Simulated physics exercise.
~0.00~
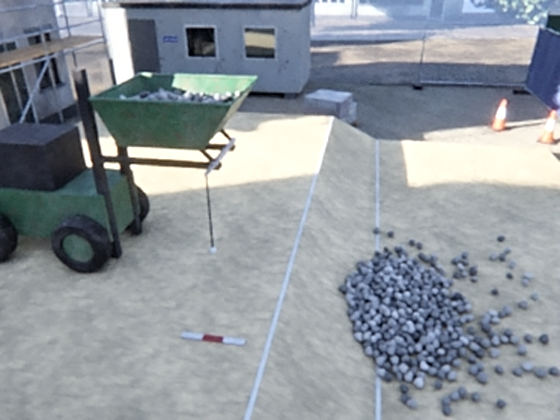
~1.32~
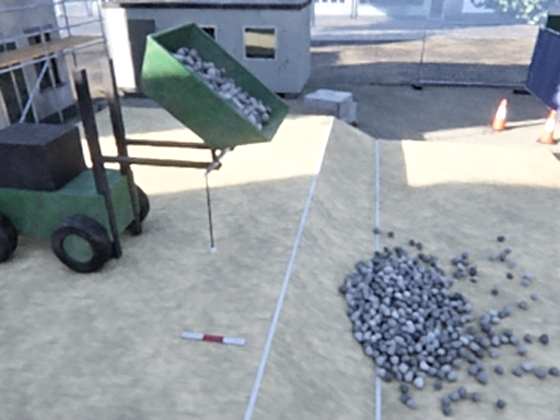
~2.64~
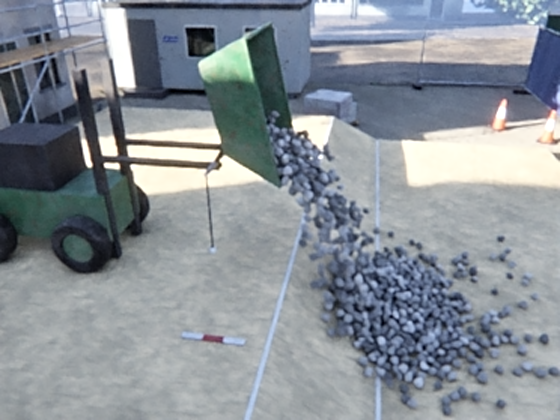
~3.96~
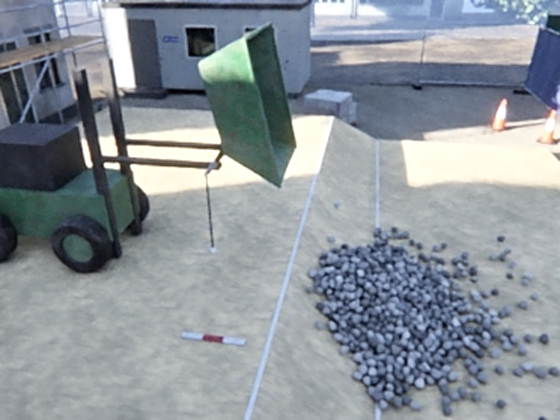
A green forklift-like machine stands at the left of a sandy building site, seen from above, holding up a green skip full of grey stones. Two white lines run along a bank to its right, a heap of similar stones lies beyond them, and a red and white staff rests on the ground. Behind are a pale cabin and orange cones. The skip tips steeply to the right, its stones at first staying inside, then pouring out in a stream down the bank onto the heap. Finally the emptied skip hangs still, and the heap is larger, spreading up the slope.
